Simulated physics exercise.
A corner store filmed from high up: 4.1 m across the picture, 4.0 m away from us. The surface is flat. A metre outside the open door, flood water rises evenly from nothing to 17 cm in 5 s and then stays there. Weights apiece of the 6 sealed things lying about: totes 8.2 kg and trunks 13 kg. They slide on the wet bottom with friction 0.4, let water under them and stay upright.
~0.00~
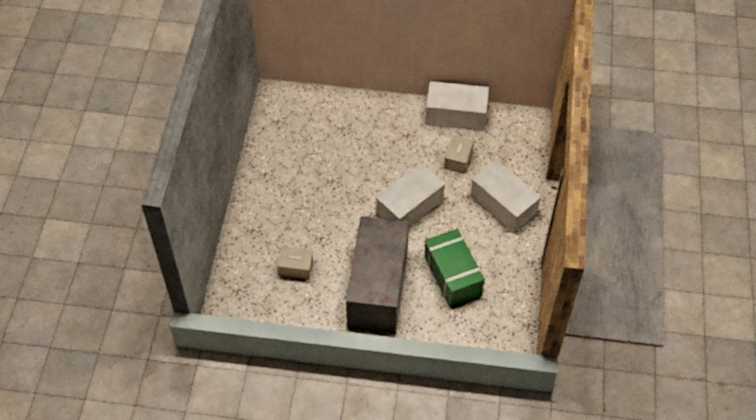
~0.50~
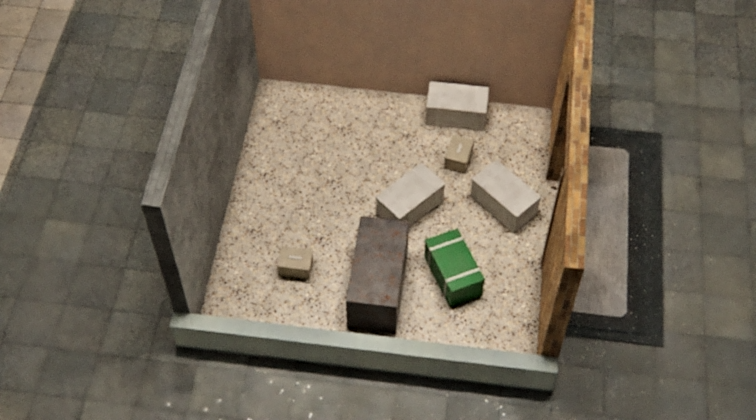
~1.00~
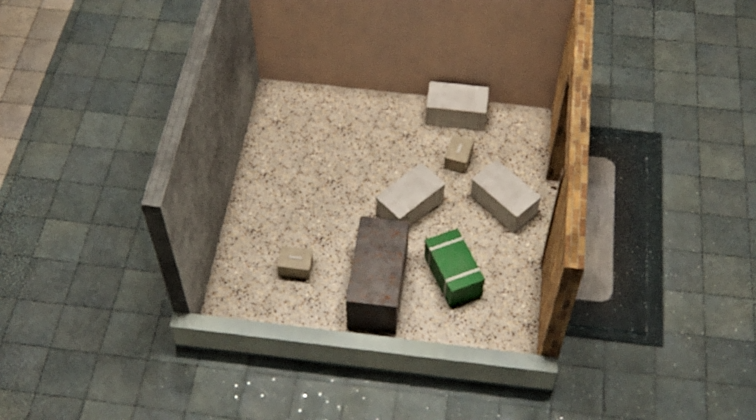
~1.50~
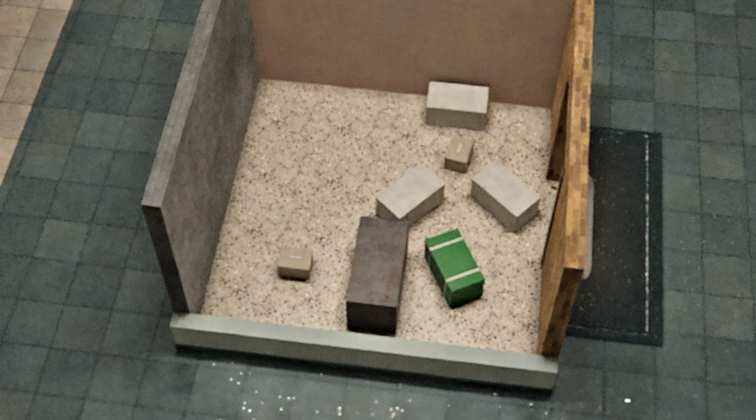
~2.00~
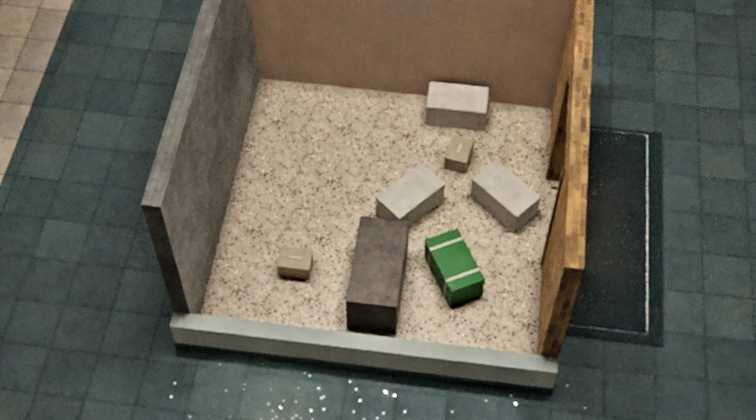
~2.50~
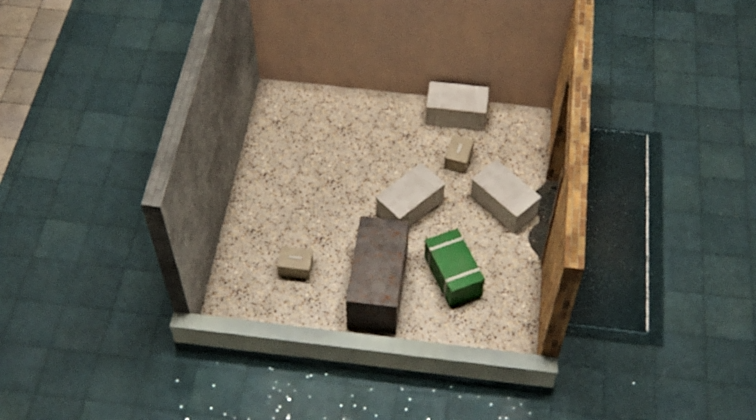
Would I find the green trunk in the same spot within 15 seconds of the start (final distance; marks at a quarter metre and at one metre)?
The green trunk is nudged along.
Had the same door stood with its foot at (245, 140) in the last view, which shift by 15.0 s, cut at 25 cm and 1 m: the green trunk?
In that case the green trunk moves a short way.
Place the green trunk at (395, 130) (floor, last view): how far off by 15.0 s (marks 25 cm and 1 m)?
It gets carried off.
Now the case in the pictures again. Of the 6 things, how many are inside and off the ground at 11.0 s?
At that moment 5.
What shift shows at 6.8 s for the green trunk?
About 80 cm.
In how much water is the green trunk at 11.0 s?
Roughly 5 cm.
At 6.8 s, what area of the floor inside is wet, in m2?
About 10.5 m2.
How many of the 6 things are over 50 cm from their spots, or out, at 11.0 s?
4 of them.
After 3.5 s the green trunk is near (455, 259), 0.0 m from its start, aground; 0 afloat.
After 6.8 s the green trunk is near (420, 301), 0.7 m from its start, aground; 1 afloat.
After 11.0 s the green trunk is near (504, 293), 0.7 m from its start, afloat; 5 afloat.
After 15.0 s the green trunk is near (437, 282), 0.4 m from its start, afloat; 6 afloat.
